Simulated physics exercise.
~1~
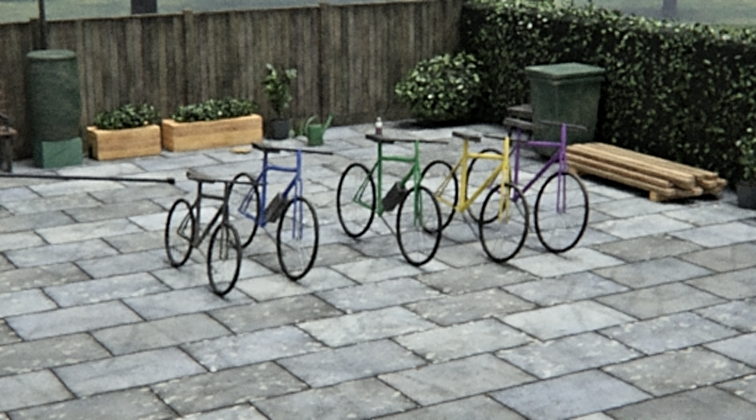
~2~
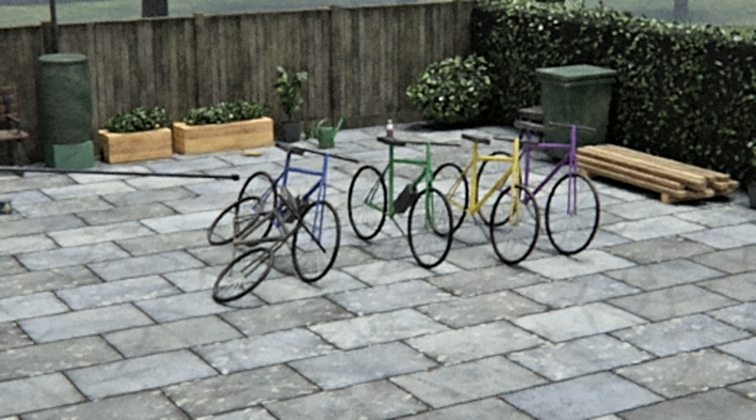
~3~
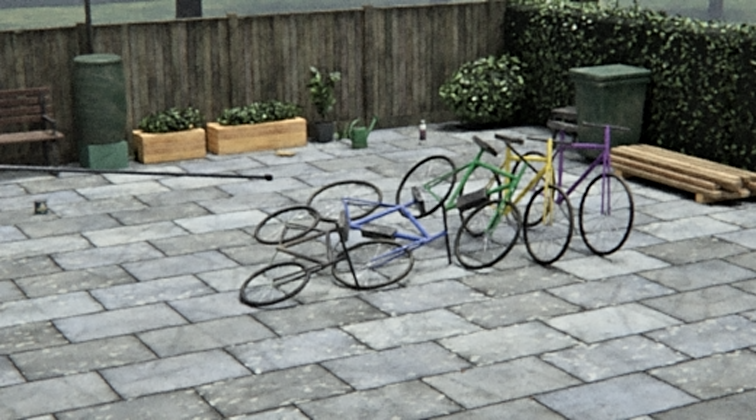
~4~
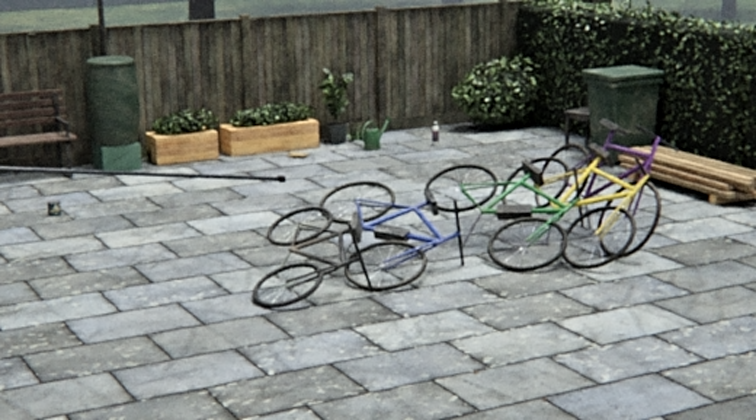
A paved yard is seen from slightly above, with a wooden fence behind, planters along it, and a hedge, a green bin and stacked timber at the right. Five bicycles stand in a row, dark, blue, green, yellow and purple from left to right. The dark bicycle at the left end tips over towards the blue one, which falls beside it. The green bicycle then topples, and the yellow one goes over after it, leaning into the purple one, while the view shifts slightly left. By the end, the whole row is down or tilted over, with none left upright.
